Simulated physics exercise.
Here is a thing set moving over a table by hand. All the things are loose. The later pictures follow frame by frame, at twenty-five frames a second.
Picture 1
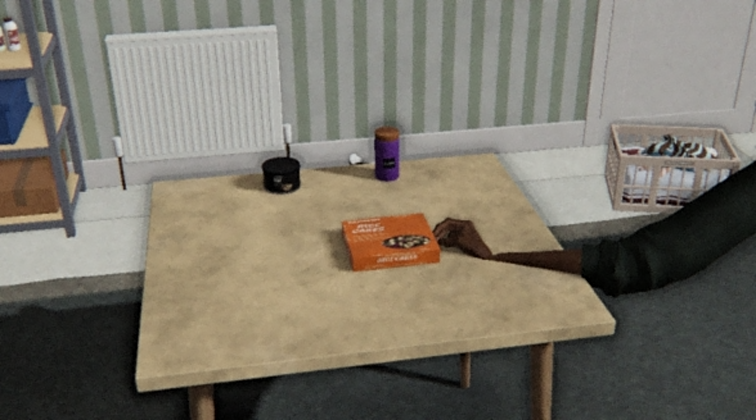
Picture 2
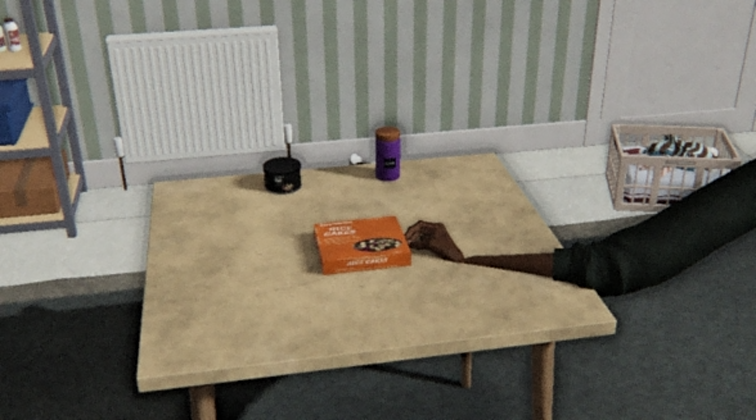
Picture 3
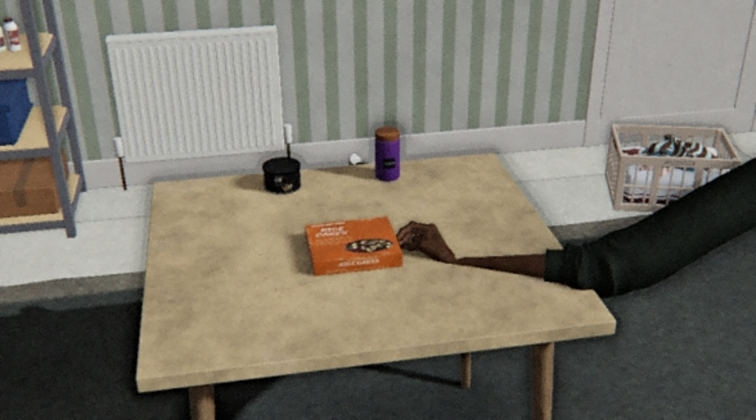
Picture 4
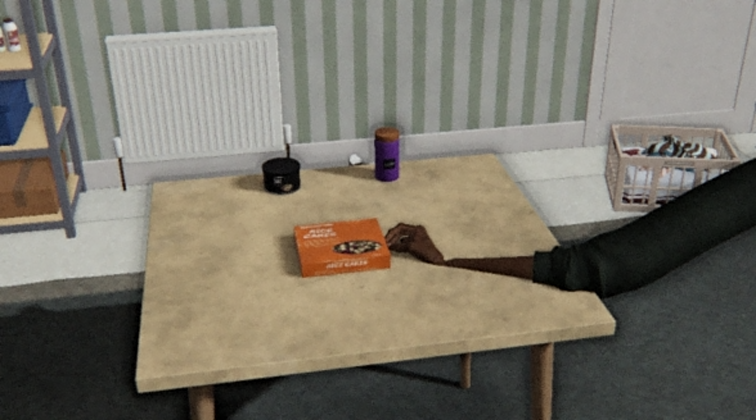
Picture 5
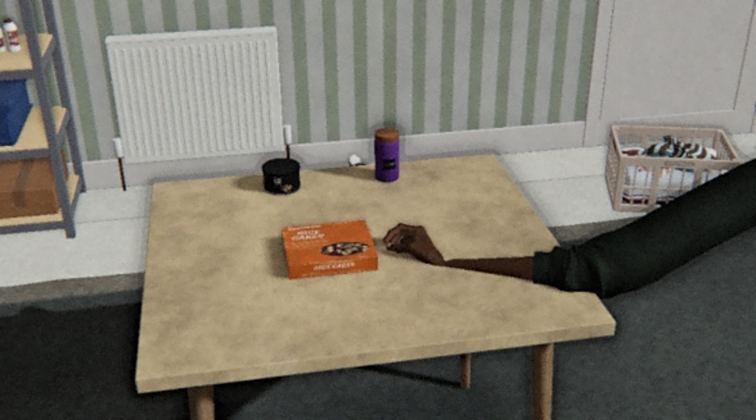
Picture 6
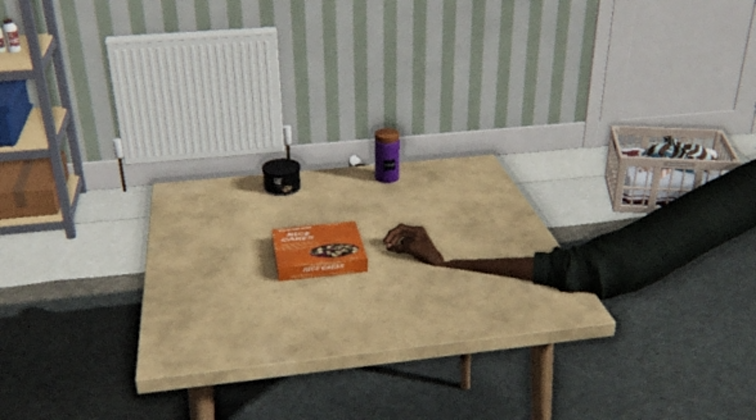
A dark-sleeved arm reaches in from the right over a pale wooden table, seen from slightly above in a room with green-striped wallpaper and a white radiator. An orange packet lies mid-table, with a small black container and a purple cylinder behind it, shelves left and a laundry basket right. The hand pushes the packet left, then stays still while the packet slides slightly farther left, away from the fingers.
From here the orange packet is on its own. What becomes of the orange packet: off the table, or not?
The orange packet stays on the table.
Then, 0.10 s later than the last frame, orange packet moved a little near (300, 252).
Then, 0.20 s later than the last frame, orange packet moved a little near (293, 253).
When it is over, moved from the start, orange packet. End places, in pixels of the last picture, orange packet near (292, 253).
